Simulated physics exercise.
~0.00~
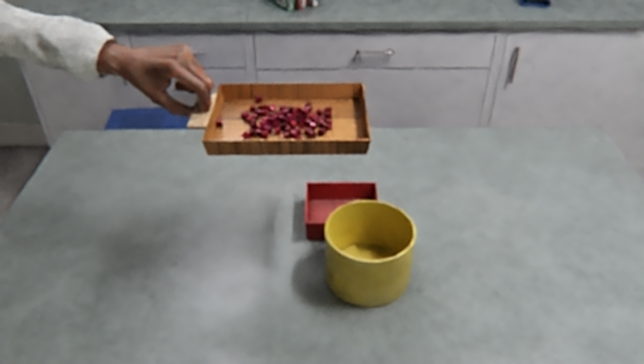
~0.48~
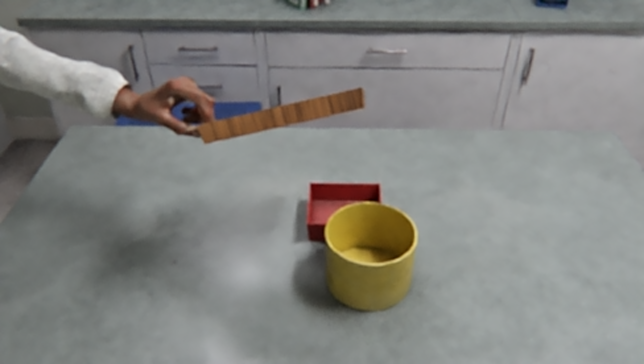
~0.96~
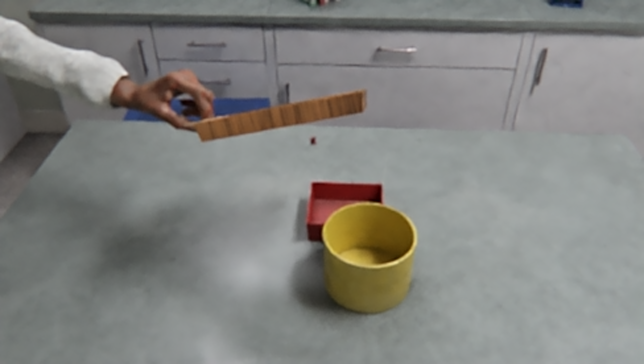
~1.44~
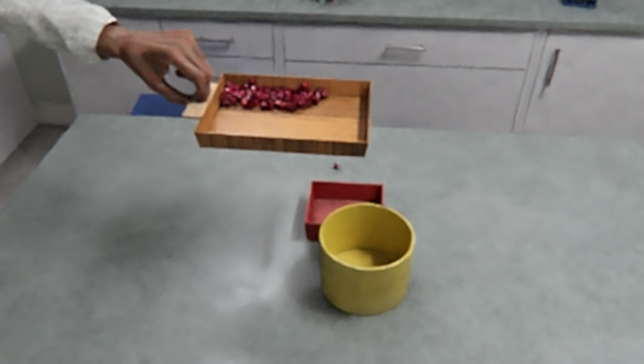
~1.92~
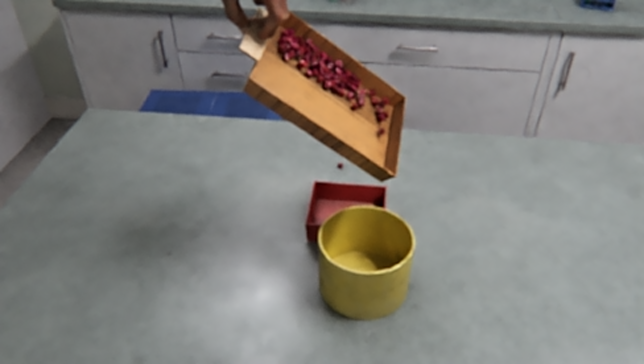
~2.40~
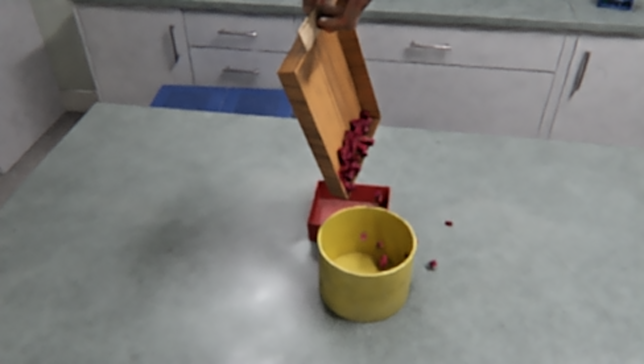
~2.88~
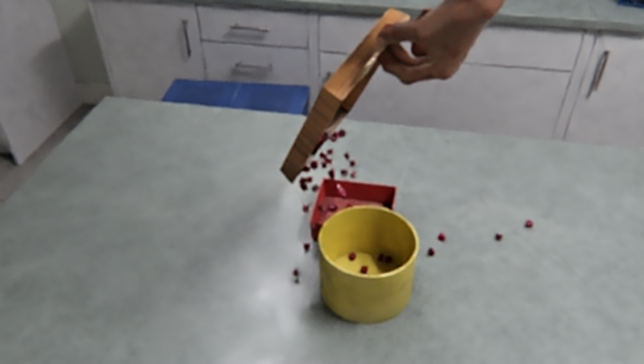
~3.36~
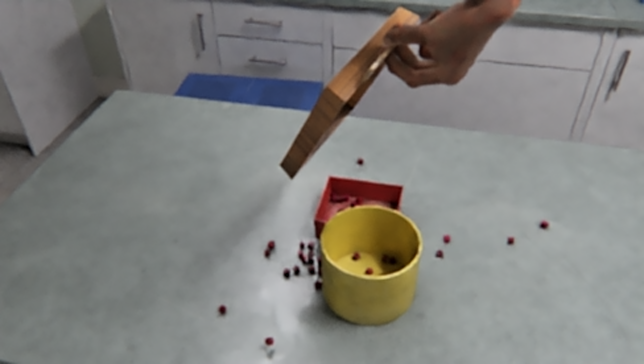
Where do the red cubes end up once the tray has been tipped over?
They are split between three places, with a good share in the yellow pot, a good share in the red tin, and many more lying outside on the table.
